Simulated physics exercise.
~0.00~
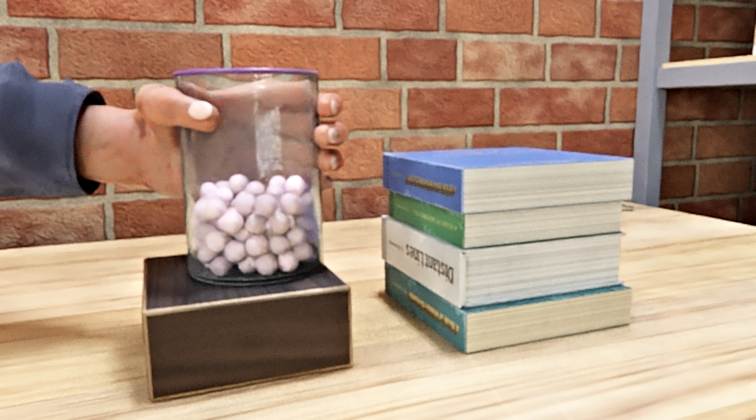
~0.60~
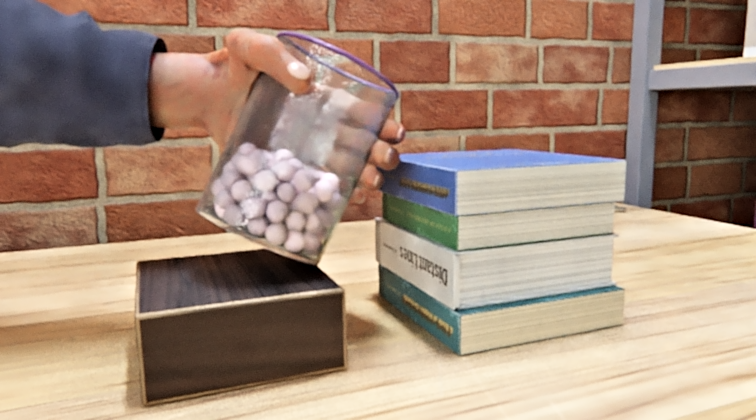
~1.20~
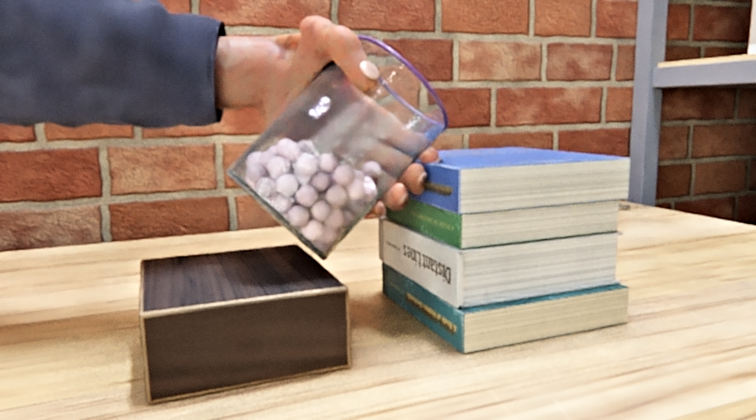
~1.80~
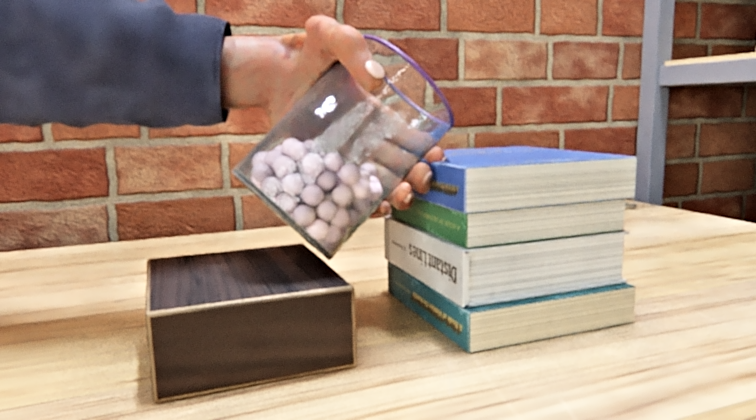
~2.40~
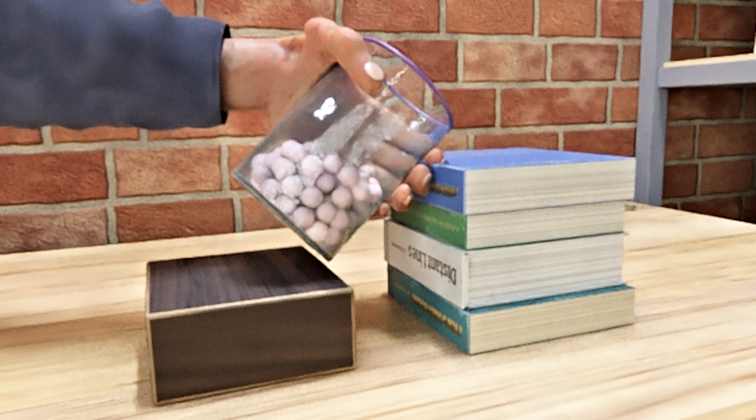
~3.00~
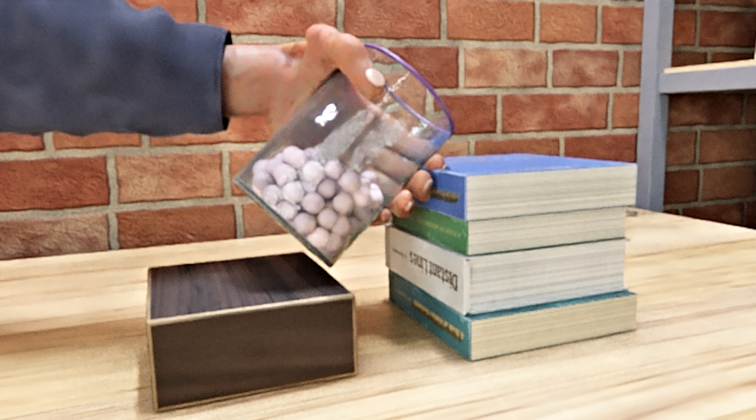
A hand lifts an open glass of small pale balls off a dark wooden block, tilting it rightward toward a pile of four books. The leaning glass comes to rest against the top book's edge, where the hand holds it with all the balls still inside.
